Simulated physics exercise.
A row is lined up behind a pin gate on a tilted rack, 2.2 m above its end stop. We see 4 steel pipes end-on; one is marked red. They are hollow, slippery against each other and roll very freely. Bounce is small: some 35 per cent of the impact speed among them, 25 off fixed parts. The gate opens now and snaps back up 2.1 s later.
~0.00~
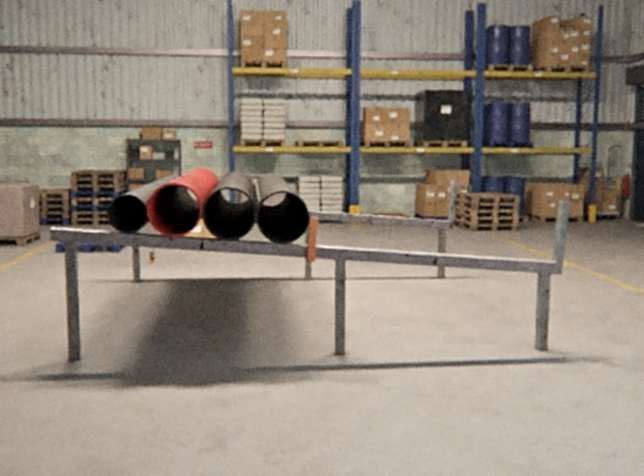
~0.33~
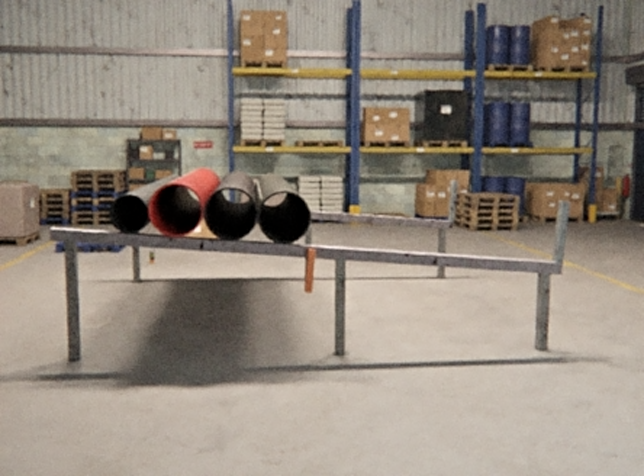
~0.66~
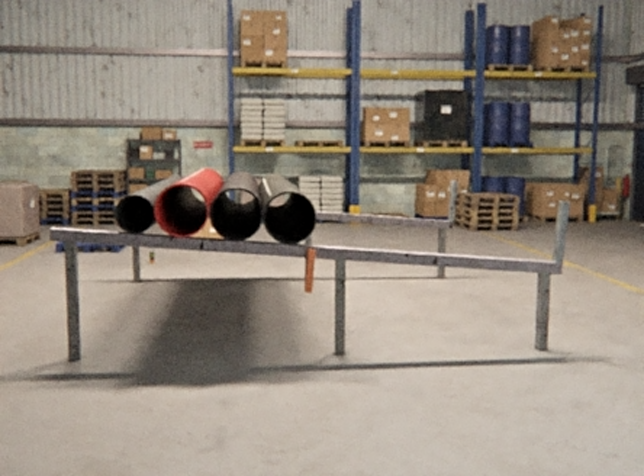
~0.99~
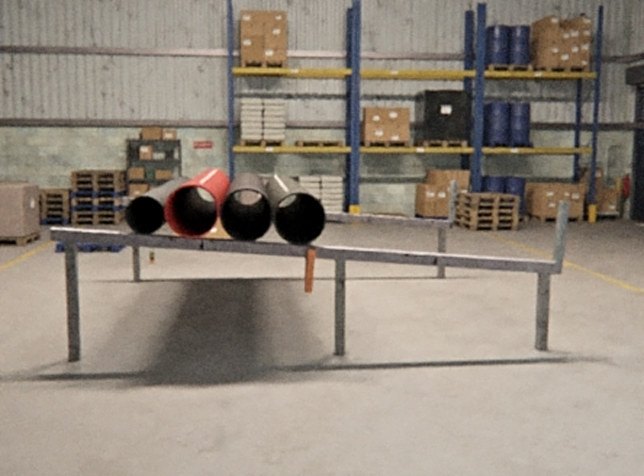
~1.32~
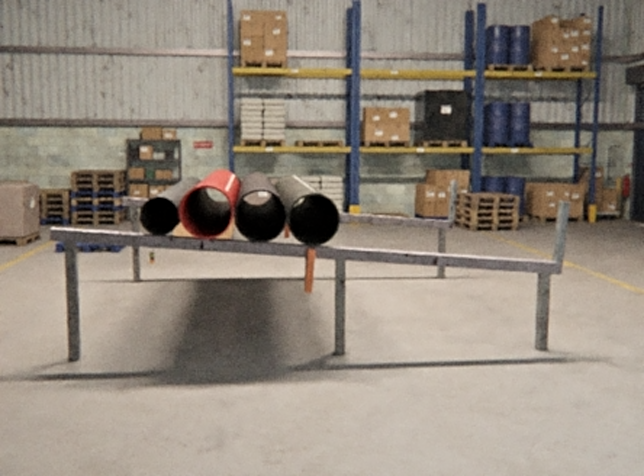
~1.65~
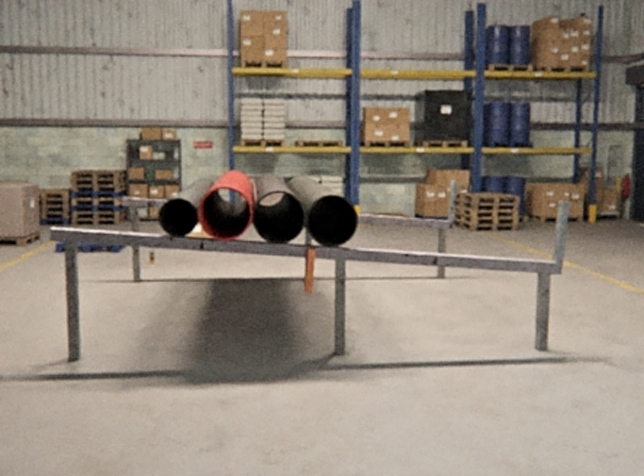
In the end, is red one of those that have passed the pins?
The red one stays behind the pins.
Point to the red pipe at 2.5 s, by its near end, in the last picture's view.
Near (282, 218).
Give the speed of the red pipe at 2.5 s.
Roughly 0.0 m/s.
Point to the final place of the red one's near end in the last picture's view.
At about (283, 218).
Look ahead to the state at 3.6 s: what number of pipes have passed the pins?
2 by then.
Then, 2.5 s in, red is on the rails, 25 cm above the pins; 2 below the pins.
Then, 3.6 s in, still the same for red; 2 below the pins.
In the end (4.8 s), red is on the rails, 25 cm above the pins; 2 below the pins.
